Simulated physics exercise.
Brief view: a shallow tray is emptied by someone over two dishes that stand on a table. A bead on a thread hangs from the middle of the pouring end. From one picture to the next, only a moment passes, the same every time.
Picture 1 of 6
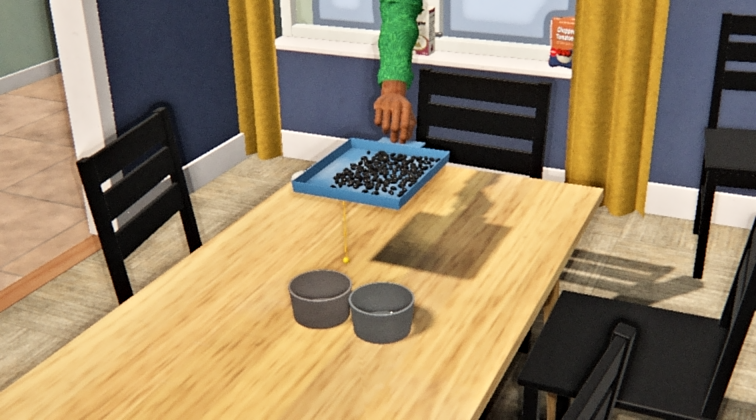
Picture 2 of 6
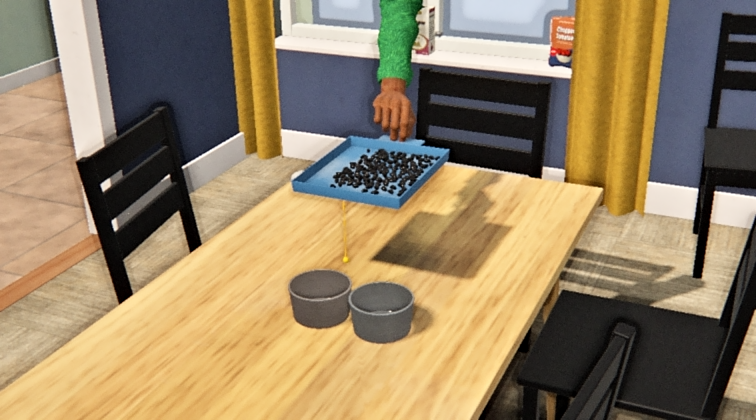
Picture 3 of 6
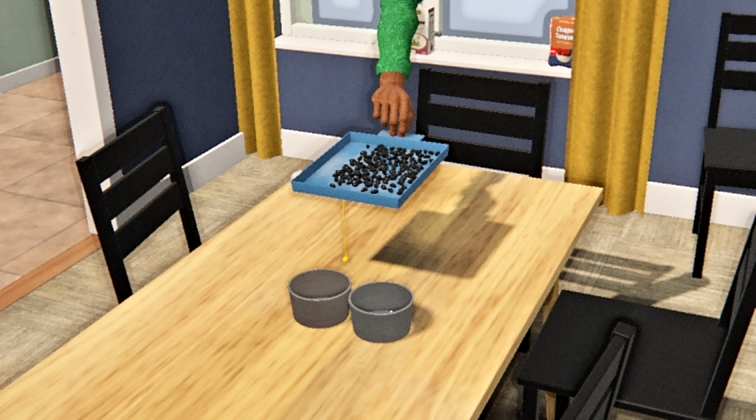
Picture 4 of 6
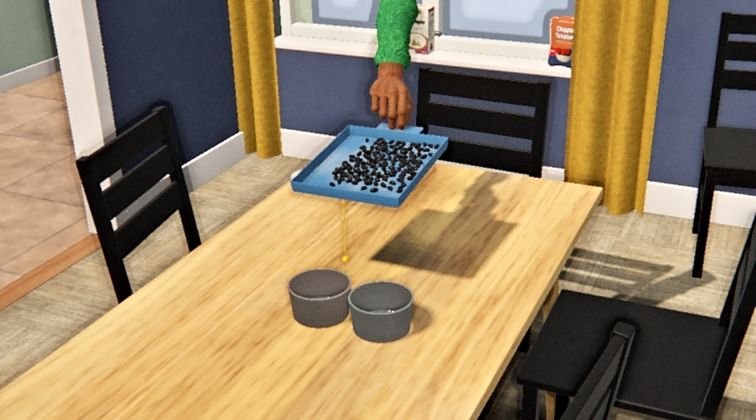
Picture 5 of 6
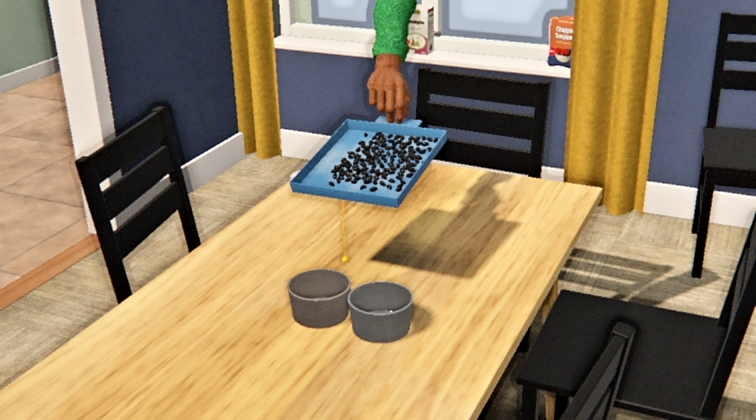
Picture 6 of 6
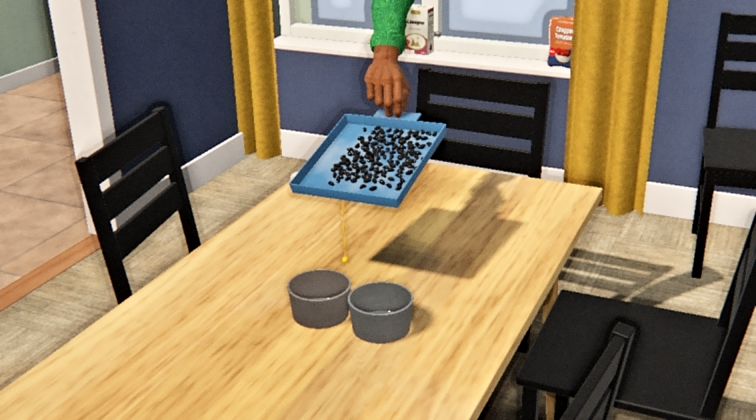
A hand in a green sleeve slowly tilting a blue tray of black beans above two dark dishes on a wooden table.
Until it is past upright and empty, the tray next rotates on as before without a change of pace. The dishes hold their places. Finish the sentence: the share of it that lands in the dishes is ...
... above one half.
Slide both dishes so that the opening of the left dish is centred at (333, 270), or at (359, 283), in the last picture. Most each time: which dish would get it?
Well, first the one further left, then the one further left.
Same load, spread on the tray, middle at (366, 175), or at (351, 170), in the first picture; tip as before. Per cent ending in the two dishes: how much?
First try 70 %, second try 70 %.
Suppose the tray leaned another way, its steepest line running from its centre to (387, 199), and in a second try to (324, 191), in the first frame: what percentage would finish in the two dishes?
Respectively 10 % and 30 %.
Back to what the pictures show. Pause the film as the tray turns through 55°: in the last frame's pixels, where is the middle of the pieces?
Somewhere about pixel (349, 173).
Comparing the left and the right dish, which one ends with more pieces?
Winner, as observed: The left-positioned one.
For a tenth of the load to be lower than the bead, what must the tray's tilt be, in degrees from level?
110°, roughly.
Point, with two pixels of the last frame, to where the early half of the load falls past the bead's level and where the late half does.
Earlier portion about (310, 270); later portion about (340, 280).
Just after the last frame, tray tipped steeply; every one on the tray.
A moment on, tray tipped right over; almost all on the tray; just a few in the left dish; just a few outside both.
Further on, tray tipped past a quarter turn; about a tenth in the right dish; roughly half in the left dish; roughly a third outside both; just a few in the air.
When it is over, tray tipped past a quarter turn; about a tenth in the right dish; roughly half in the left dish; roughly a third outside both; just a few in the air.
